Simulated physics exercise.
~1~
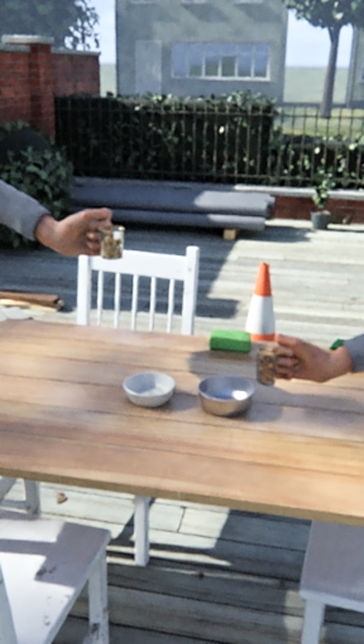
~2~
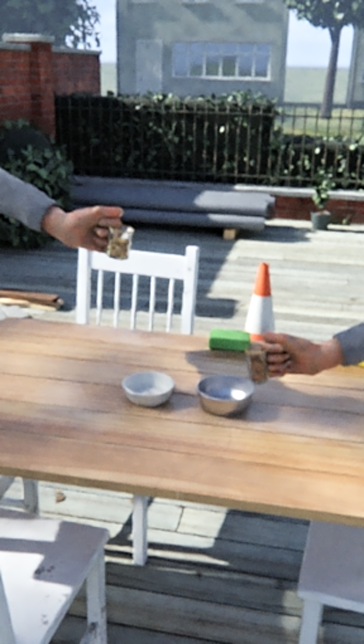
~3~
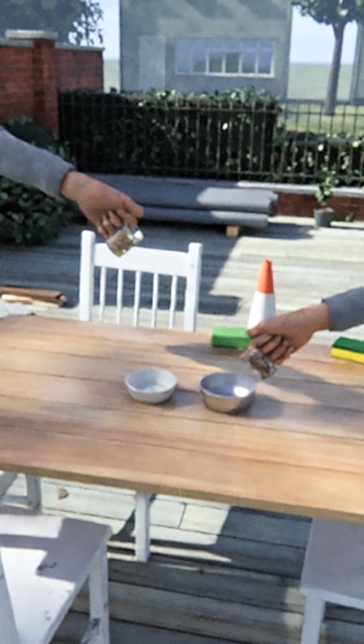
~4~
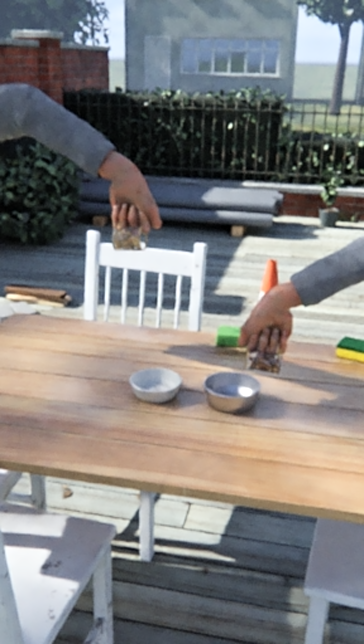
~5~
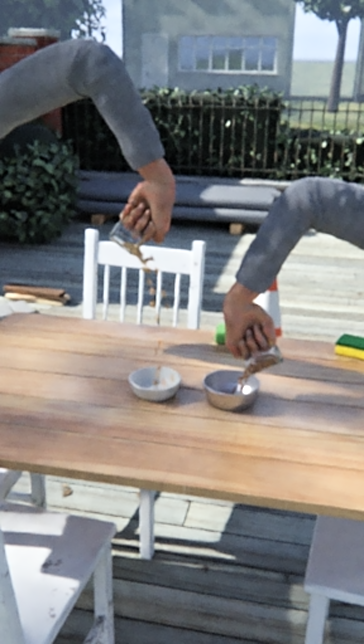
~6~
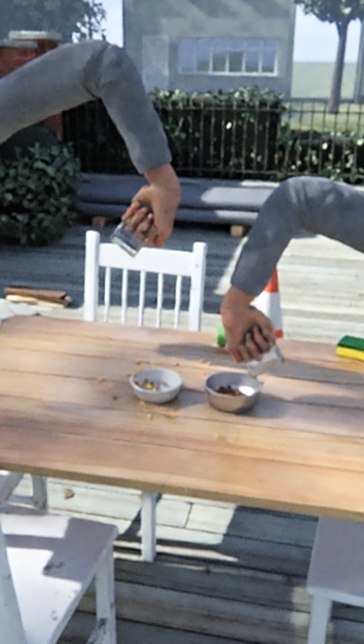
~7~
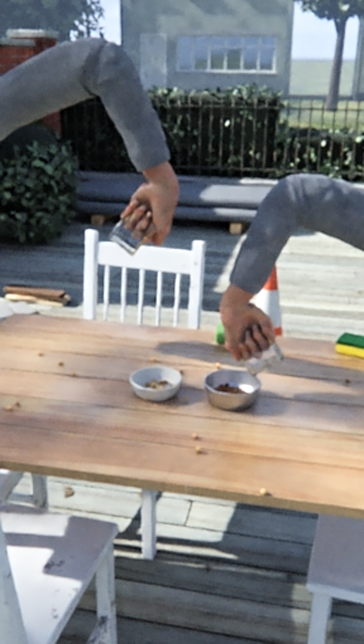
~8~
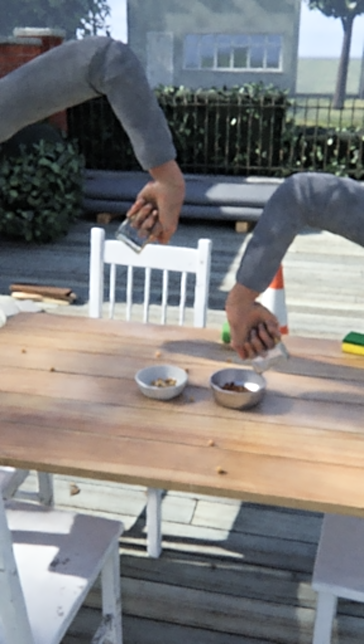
In this clip, two hands tip clear cups of small dry pieces over two bowls on a wooden outdoor table, the left cup held higher; the left pour scatters many pieces across the tabletop, with some in its bowl, while the right pour ends up inside its bowl.
